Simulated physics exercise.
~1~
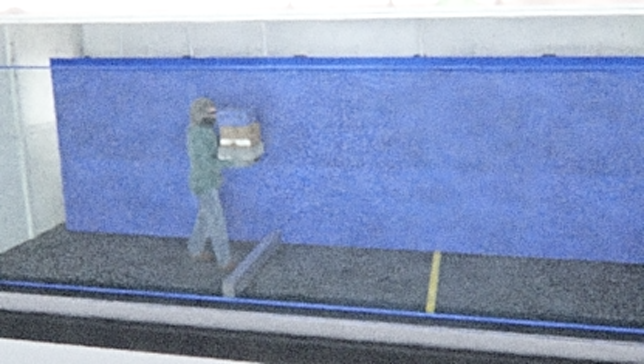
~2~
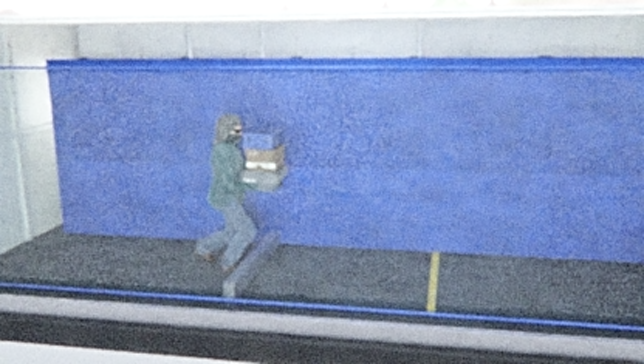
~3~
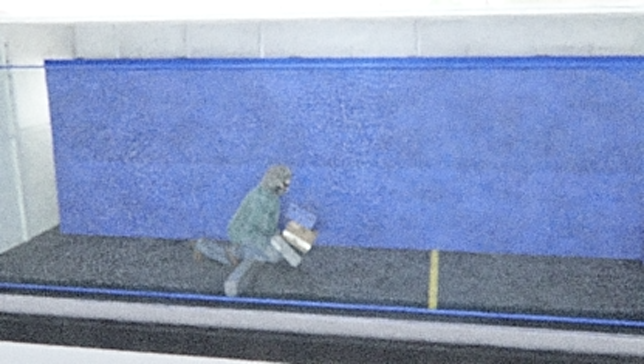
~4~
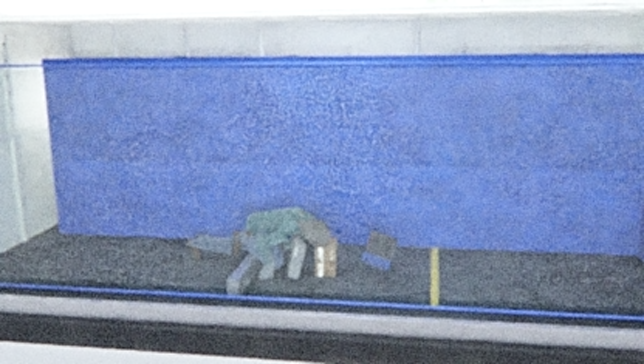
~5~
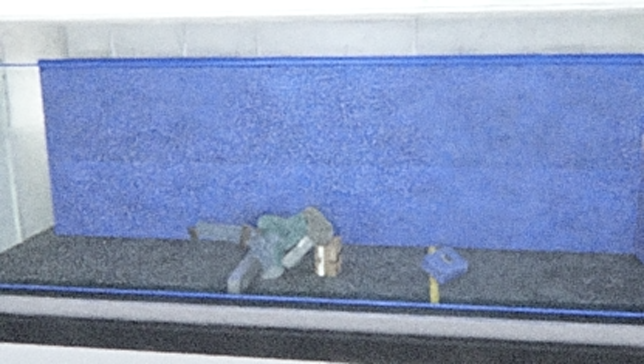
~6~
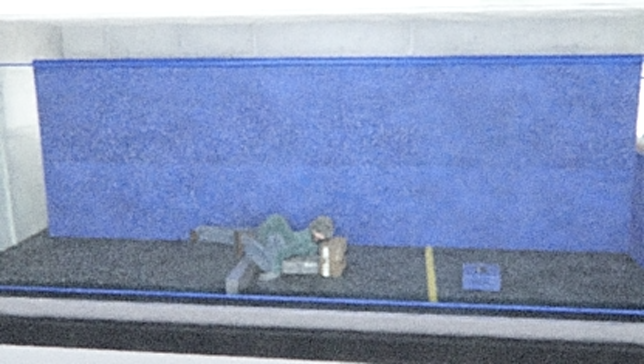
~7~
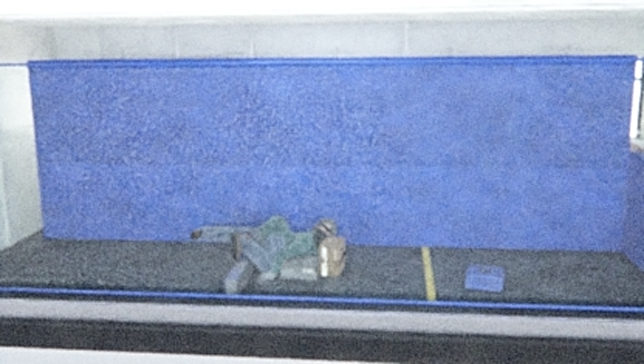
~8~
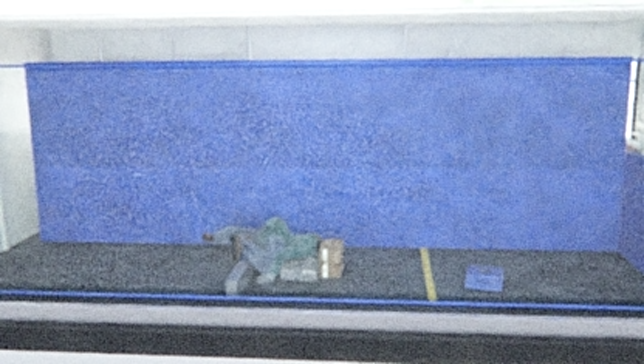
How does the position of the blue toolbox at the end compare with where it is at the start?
At the start the blue toolbox is on top of the stack in the passenger's arms, at the left behind the rail. At the end it lies on the floor farther right, beyond the yellow line.
